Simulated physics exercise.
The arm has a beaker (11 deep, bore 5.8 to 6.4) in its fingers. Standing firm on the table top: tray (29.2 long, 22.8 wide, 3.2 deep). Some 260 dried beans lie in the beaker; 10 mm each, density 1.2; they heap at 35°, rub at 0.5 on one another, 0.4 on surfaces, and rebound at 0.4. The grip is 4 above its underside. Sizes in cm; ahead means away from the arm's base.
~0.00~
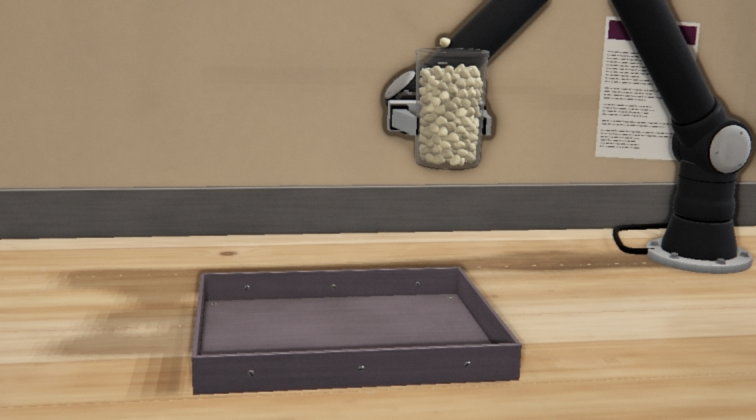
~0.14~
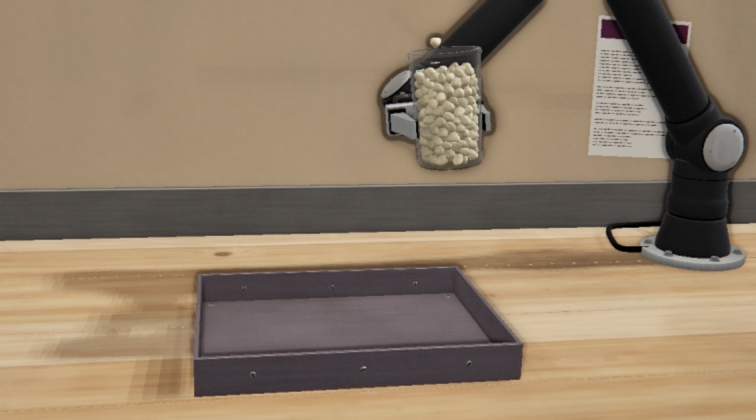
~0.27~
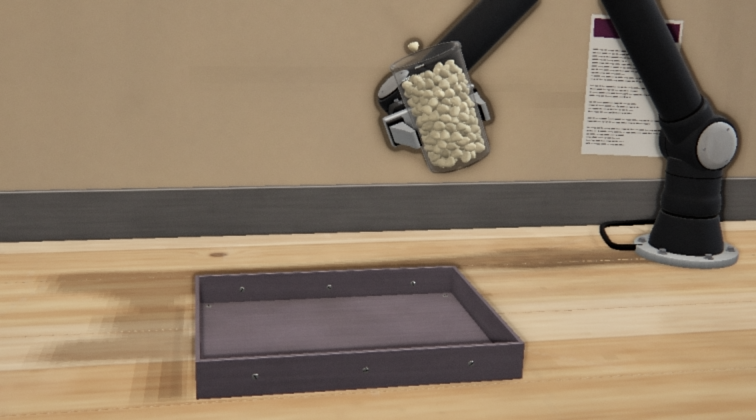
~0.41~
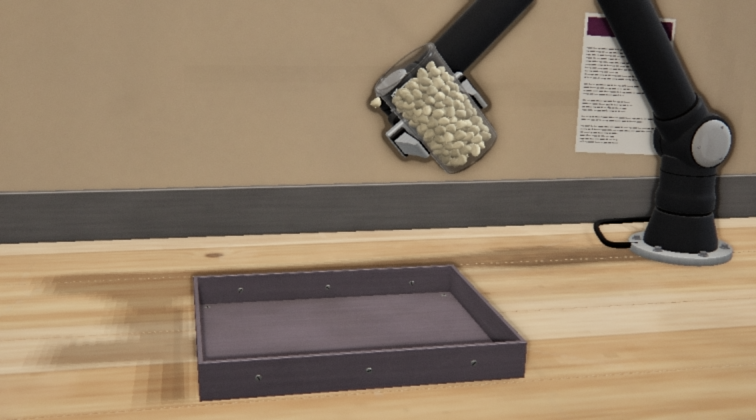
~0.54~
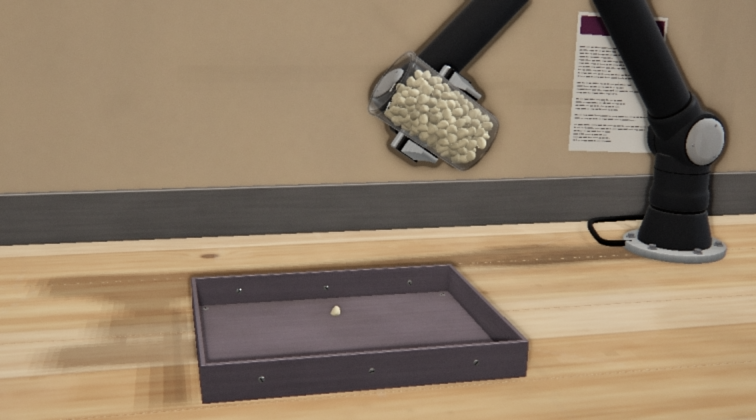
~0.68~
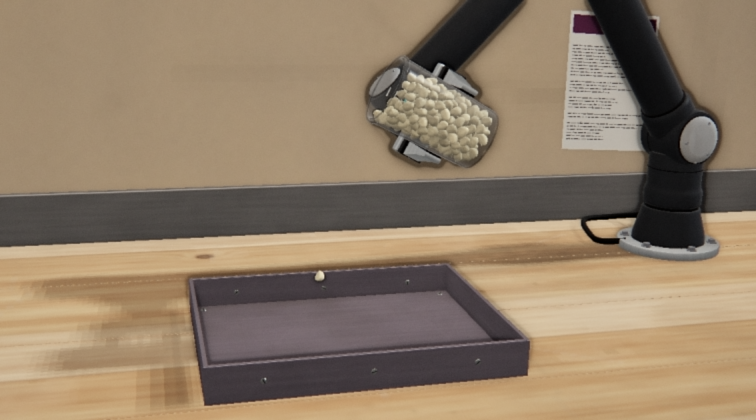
A black robot arm at the upper right grips a clear beaker heaped with cream-coloured beans, seen from the front and slightly above. Below it, a dark purplish tray sits on a pale wooden table before a tan wall with a grey band and a posted sheet. The arm tilts the beaker steadily leftward, one bean drops and bounces in the tray, and the view drifts slightly.
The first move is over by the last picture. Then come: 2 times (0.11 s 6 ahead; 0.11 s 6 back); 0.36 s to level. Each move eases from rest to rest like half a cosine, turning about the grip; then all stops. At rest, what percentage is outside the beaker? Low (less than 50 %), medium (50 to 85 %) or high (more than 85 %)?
Answer: Low; less than 50 % of the dried beans finish outside the beaker.
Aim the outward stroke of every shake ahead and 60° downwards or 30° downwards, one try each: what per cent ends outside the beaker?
About 5 and 15 per cent.
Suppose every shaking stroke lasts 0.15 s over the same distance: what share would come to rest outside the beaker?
In that case some 20 per cent.
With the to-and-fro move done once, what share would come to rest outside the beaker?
It would be near 25 per cent.
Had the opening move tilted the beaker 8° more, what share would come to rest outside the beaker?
It would be near 55 per cent.
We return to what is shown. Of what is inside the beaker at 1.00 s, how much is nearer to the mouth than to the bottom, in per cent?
Roughly 40 per cent.
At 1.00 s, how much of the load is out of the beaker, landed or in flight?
Some 20 per cent.
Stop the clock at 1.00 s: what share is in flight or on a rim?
Roughly 17 per cent.
By 1.00 s, tilted 62° forward, highest piece 26 above the table; 210 in the beaker, 10 in the tray, 45 in flight or on a rim.
By 1.32 s, tilted 26° forward, highest piece 27 above the table; 164 in the beaker, 87 in the tray, 11 on the table or floor, 3 in flight or on a rim.
By 1.68 s, level, highest piece 26 above the table; 164 in the beaker, 89 in the tray, 12 on the table or floor.
By 2.73 s, level, highest piece 26 above the table; 164 in the beaker, 89 in the tray, 12 on the table or floor.
Final count, 164 in the beaker, 89 in the tray, 12 on the table or floor. That is 38 % outside the beaker.
